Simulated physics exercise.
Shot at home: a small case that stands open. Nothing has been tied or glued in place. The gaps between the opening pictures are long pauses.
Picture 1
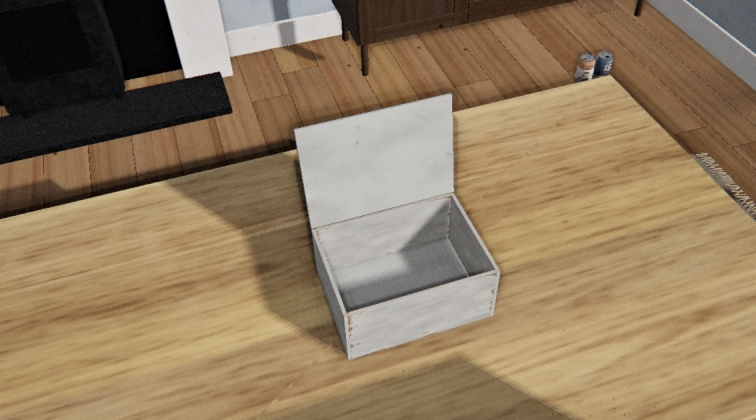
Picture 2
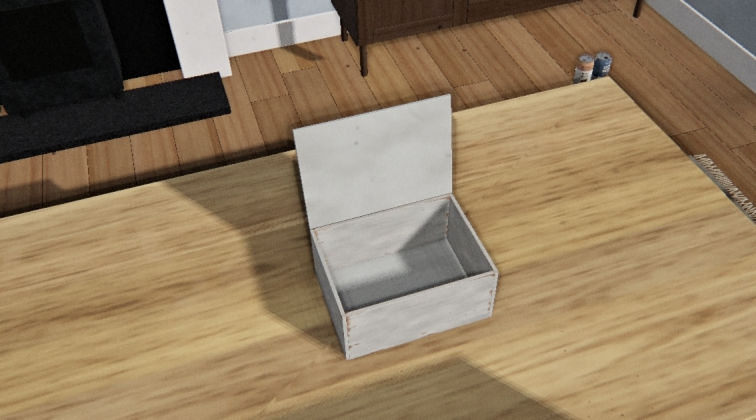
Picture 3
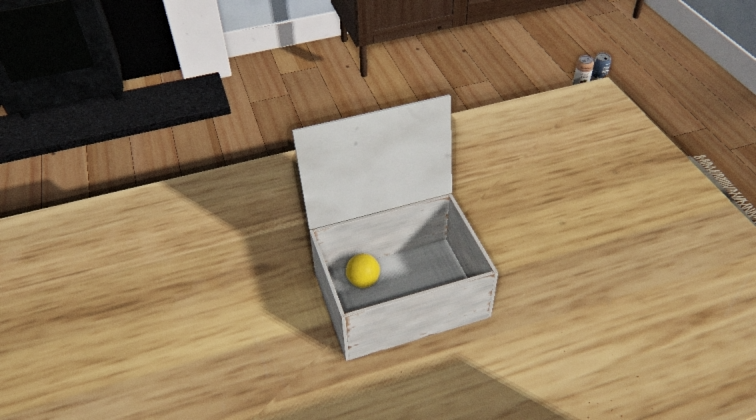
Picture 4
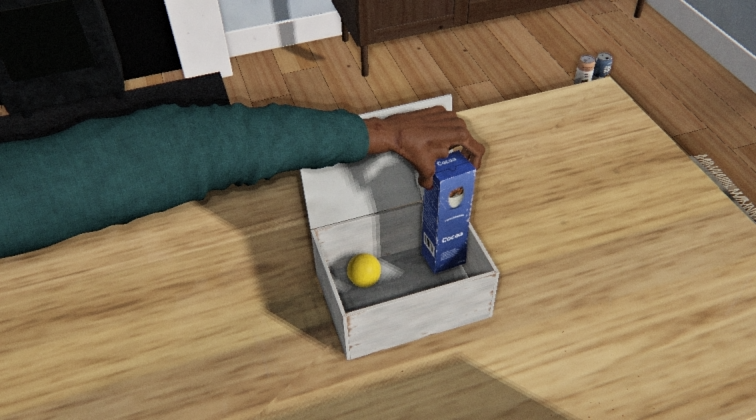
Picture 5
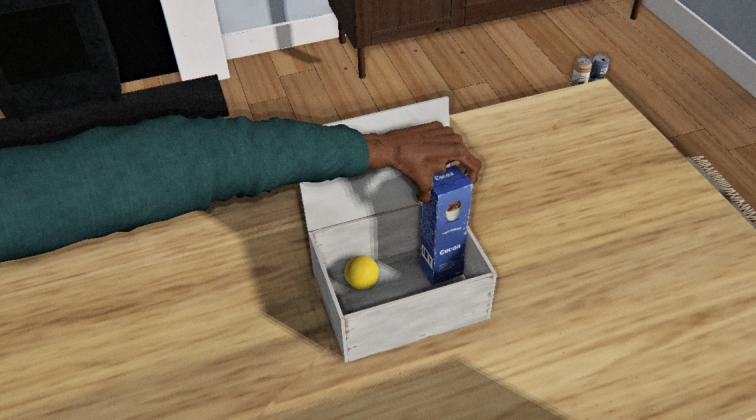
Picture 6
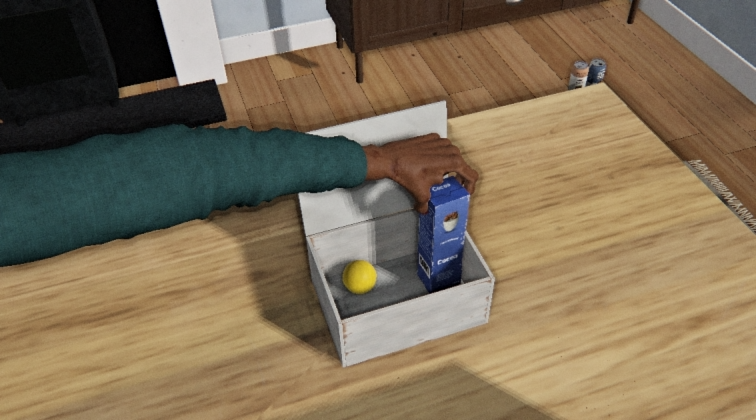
A hand in a teal sleeve reaches in from the left and lowers a tall blue carton into the right side of an open whitish box, after a yellow lemon has appeared in its left side. The box sits on a pale wooden table in a home, seen from above, with two small cans beyond the far edge. The hand stays on the carton while the view shifts very slightly.
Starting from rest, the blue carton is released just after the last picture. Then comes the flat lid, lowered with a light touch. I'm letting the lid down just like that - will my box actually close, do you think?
No, it won't close.
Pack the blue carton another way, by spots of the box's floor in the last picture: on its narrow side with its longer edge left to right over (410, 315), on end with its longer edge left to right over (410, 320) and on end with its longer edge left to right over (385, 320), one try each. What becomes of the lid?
The lid lowers completely the first time, is kept raised the second time and is kept raised the third time.
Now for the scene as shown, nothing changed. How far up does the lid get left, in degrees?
Roughly 20°.
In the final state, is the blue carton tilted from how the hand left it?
Once everything settles, the blue carton ends up at a slant.
Then, 1.20 s past the last view, lid starting down.
Then, 1.90 s past the last view, lid 50° above the rim; blue carton rocked 13° from its first pose near (448, 247).
Then, 2.20 s past the last view, lid 26° above the rim; blue carton rocked 39° from its first pose near (460, 266).
Then, 3.60 s past the last view, lid 20° above the rim; blue carton rocked 52° from its first pose near (451, 258).
Finally, lid 20° above the rim; down or leaning hard in the box, blue carton; yellow lemon still in place. Final places as the last picture's camera would see them, blue carton near (451, 258).
